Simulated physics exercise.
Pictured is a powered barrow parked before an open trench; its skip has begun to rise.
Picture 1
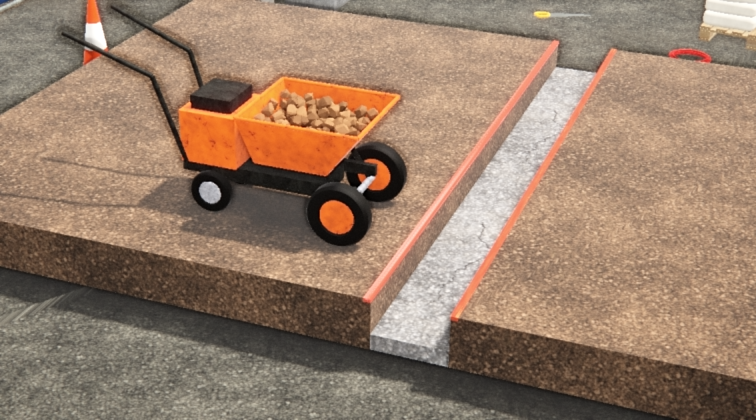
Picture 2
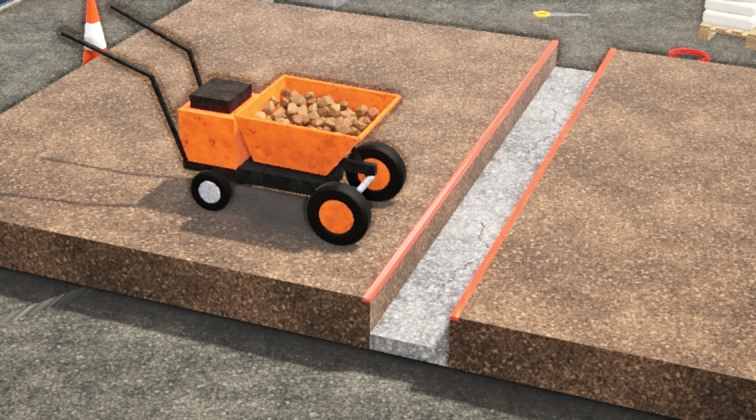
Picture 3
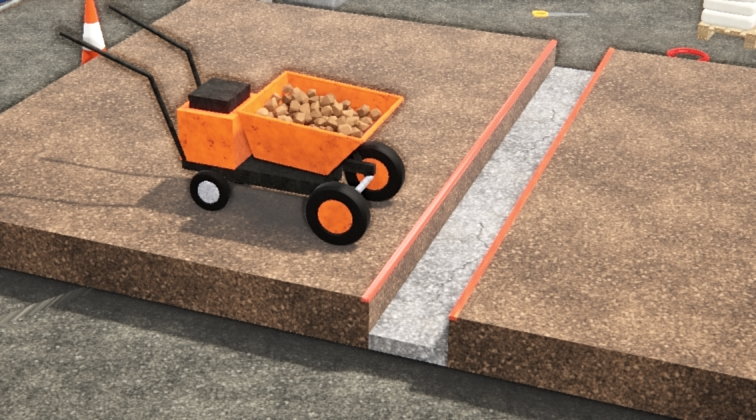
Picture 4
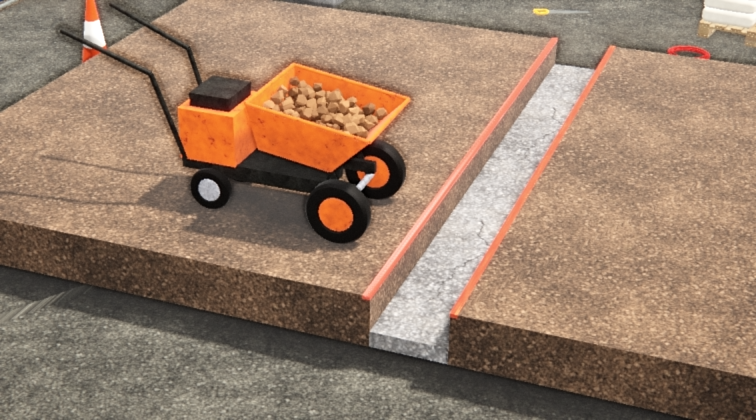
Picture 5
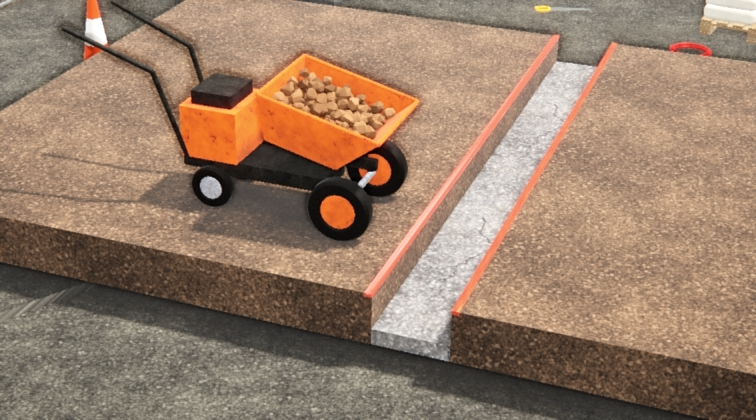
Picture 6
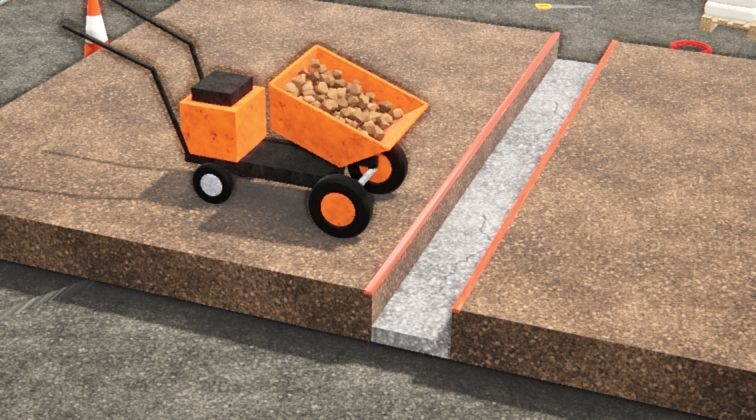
Orange powered barrow standing beside an open trench, its skip of brown clods slowly rising at the back and tilting toward the right.
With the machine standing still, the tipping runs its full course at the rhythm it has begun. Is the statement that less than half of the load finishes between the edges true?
The majority.
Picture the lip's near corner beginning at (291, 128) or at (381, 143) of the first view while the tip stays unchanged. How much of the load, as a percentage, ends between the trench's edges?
First spot: About 60 percent; second spot: About 60 percent.
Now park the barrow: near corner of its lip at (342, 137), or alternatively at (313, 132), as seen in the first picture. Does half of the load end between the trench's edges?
The first place leaves the greater portion between the edges, the second place the greater portion.
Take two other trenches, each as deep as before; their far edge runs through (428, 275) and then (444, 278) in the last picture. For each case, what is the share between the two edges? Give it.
The first try comes out at 20 percent and the second at 50 percent.
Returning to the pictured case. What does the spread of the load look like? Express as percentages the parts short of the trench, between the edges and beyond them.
Short 0, between 90, beyond 10.
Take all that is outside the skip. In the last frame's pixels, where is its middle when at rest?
About pixel (466, 256).
Soon after the last picture, skip tipped steeply; all in the skip.
A little later, skip tipped right over; about half in the skip; about a third in or heaped over the trench; a stray few beyond it; a small part falling.
Later still, skip tipped right over; a stray few in the skip; nearly all in or heaped over the trench; a small part beyond it.
At rest, skip tipped right over; nearly all in or heaped over the trench; a small part beyond it.
